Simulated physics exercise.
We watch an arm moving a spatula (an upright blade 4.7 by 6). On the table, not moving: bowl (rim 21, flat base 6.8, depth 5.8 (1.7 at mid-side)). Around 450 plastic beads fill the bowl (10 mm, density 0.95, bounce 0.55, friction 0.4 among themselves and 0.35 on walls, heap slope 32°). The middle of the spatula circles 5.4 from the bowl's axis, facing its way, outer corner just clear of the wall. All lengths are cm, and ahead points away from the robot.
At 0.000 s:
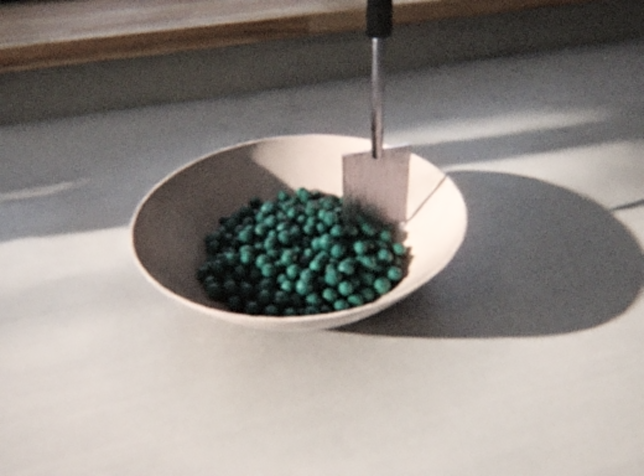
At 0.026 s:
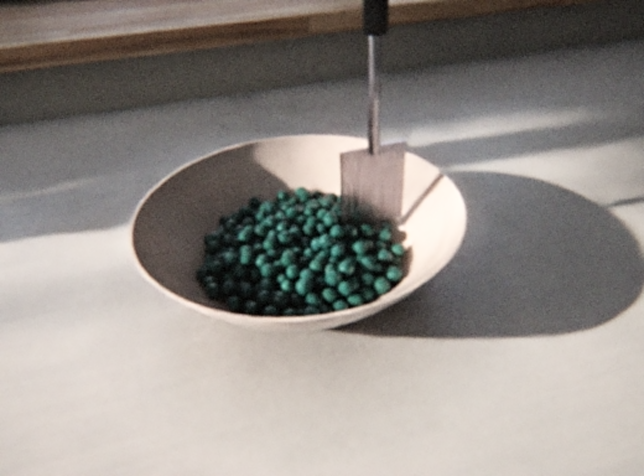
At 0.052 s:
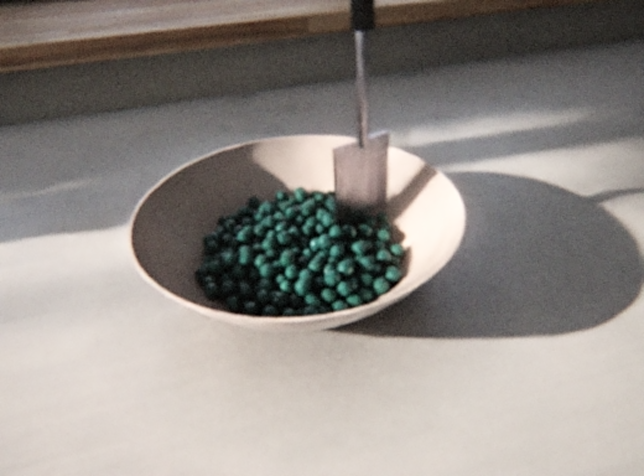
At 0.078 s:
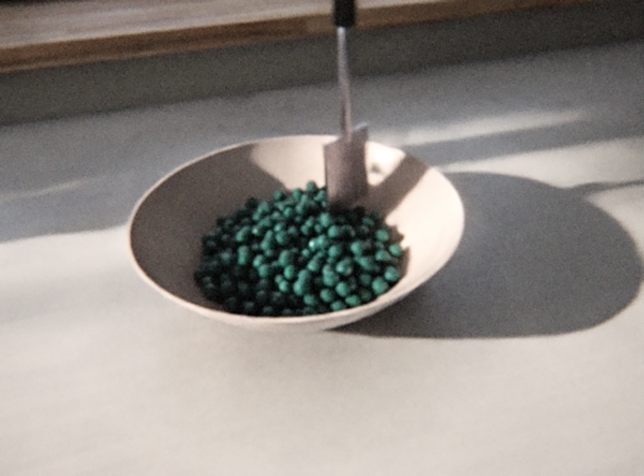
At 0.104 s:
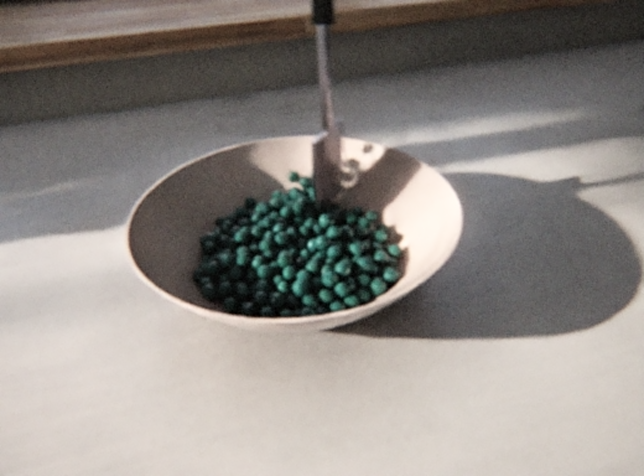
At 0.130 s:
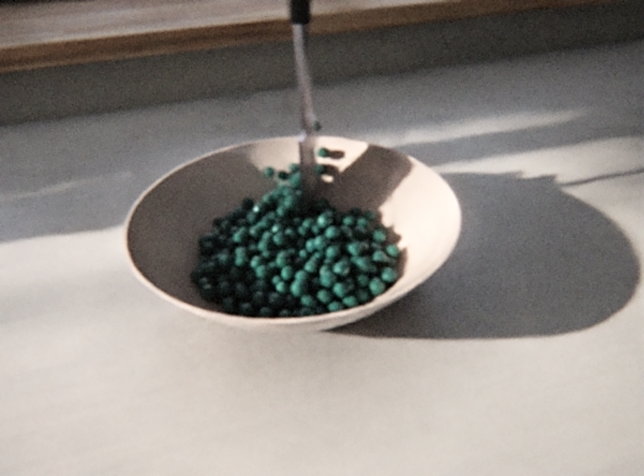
A spatula standing upright in a pale bowl of green beads swept leftward along the back of the bowl, turning as it went and pushing some beads up the far inner side.
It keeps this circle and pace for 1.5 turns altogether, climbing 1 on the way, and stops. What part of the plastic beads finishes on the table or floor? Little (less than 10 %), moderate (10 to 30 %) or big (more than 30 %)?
A little share, less than 10 %, ends on the table or floor.
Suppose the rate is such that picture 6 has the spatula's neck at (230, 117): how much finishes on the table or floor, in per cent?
About 20 per cent.
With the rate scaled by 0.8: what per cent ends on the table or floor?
Some 0 per cent.
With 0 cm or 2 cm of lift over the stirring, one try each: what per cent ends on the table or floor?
Some 5 and 0 per cent.
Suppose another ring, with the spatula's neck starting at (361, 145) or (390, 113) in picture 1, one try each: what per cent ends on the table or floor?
Some 0 and 0 per cent.
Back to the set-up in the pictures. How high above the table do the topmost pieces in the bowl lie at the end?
Roughly 4.5 cm.
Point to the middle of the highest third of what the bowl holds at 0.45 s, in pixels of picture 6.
Around (292, 273).
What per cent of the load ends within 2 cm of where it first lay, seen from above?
About 70 per cent.
After 0.45 s, 249° round, highest piece 7 above the table; 443 in the bowl, 1 on the table or floor, 2 in flight or on the tool.
After 0.78 s, 75° round, highest piece 6 above the table; 436 in the bowl, 8 on the table or floor, 2 in flight or on the tool.
After 1.14 s, 180° round, highest piece 4 above the table; 436 in the bowl, 10 on the table or floor.
After 1.84 s, 180° round, highest piece 4 above the table; 436 in the bowl, 10 on the table or floor.
In the end, 436 in the bowl, 10 on the table or floor. That is 2 % on the table or floor.
